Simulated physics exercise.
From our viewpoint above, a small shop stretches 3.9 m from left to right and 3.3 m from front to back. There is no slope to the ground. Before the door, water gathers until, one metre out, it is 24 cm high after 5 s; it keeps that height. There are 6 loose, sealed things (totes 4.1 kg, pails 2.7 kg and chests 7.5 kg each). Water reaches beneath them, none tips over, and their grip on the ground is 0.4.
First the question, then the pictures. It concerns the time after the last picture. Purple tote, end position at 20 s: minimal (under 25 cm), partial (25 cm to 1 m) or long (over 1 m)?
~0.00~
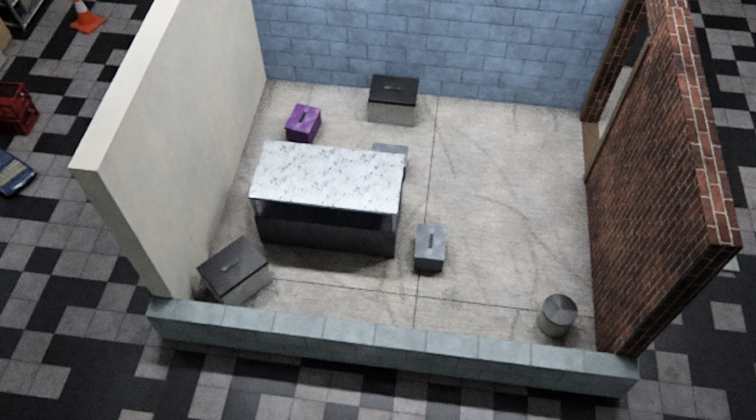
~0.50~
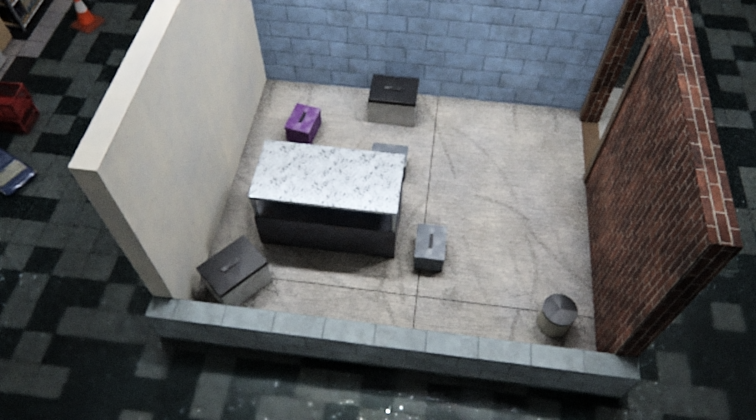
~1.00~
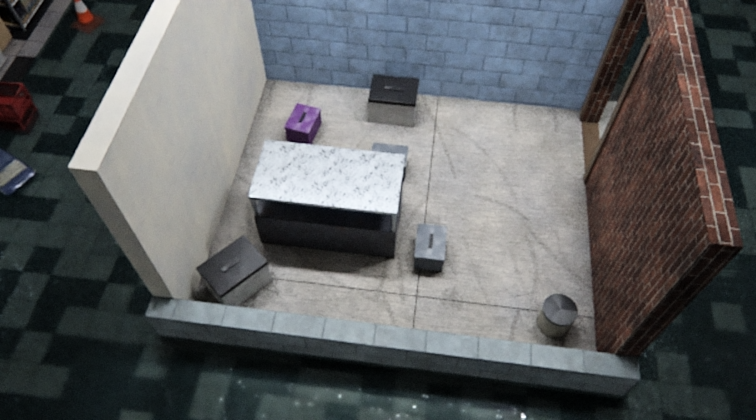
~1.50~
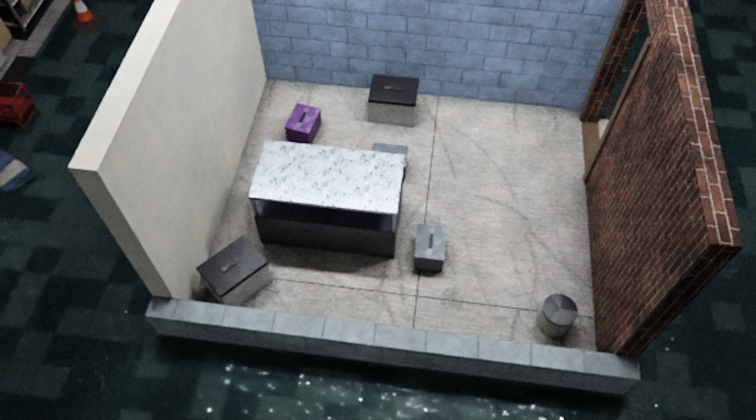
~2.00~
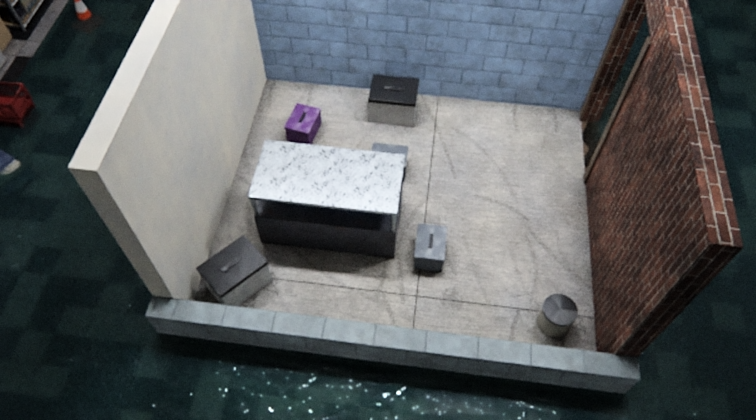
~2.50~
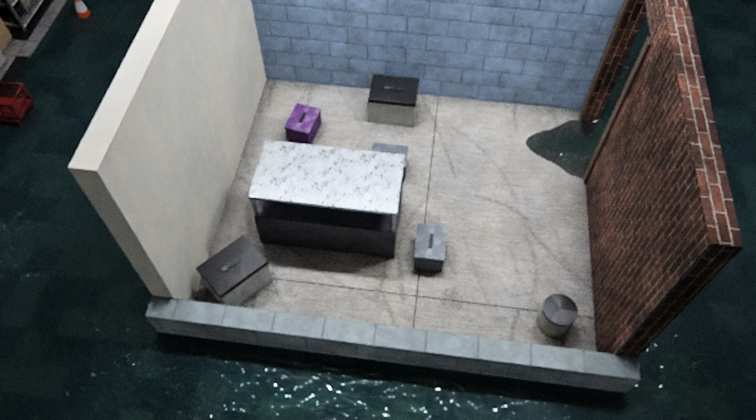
My guess: It's a long way from its start.
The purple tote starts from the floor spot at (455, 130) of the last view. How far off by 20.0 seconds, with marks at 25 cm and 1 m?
Here it heads a good way off.
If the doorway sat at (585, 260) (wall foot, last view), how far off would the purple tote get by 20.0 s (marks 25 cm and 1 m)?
Well, the purple tote ends up distant in that setup.
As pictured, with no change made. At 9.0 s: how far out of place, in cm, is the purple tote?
Displacement by then near 200 cm.
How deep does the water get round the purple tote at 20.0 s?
Near 16 cm deep.
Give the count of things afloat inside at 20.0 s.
Of them, 6.
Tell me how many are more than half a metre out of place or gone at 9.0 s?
Count then: 5.
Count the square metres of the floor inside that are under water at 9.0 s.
The covered patch comes to about 11.5 m2.
After 4.0 s the purple tote is near (303, 118), 0.0 m from its start, aground; 0 afloat.
After 9.0 s the purple tote is near (251, 257), 1.9 m from its start, afloat; 5 afloat.
After 16.0 s the purple tote is near (446, 311), 2.9 m from its start, afloat; 6 afloat.
After 20.0 s the purple tote is near (372, 258), 2.1 m from its start, afloat; 6 afloat.
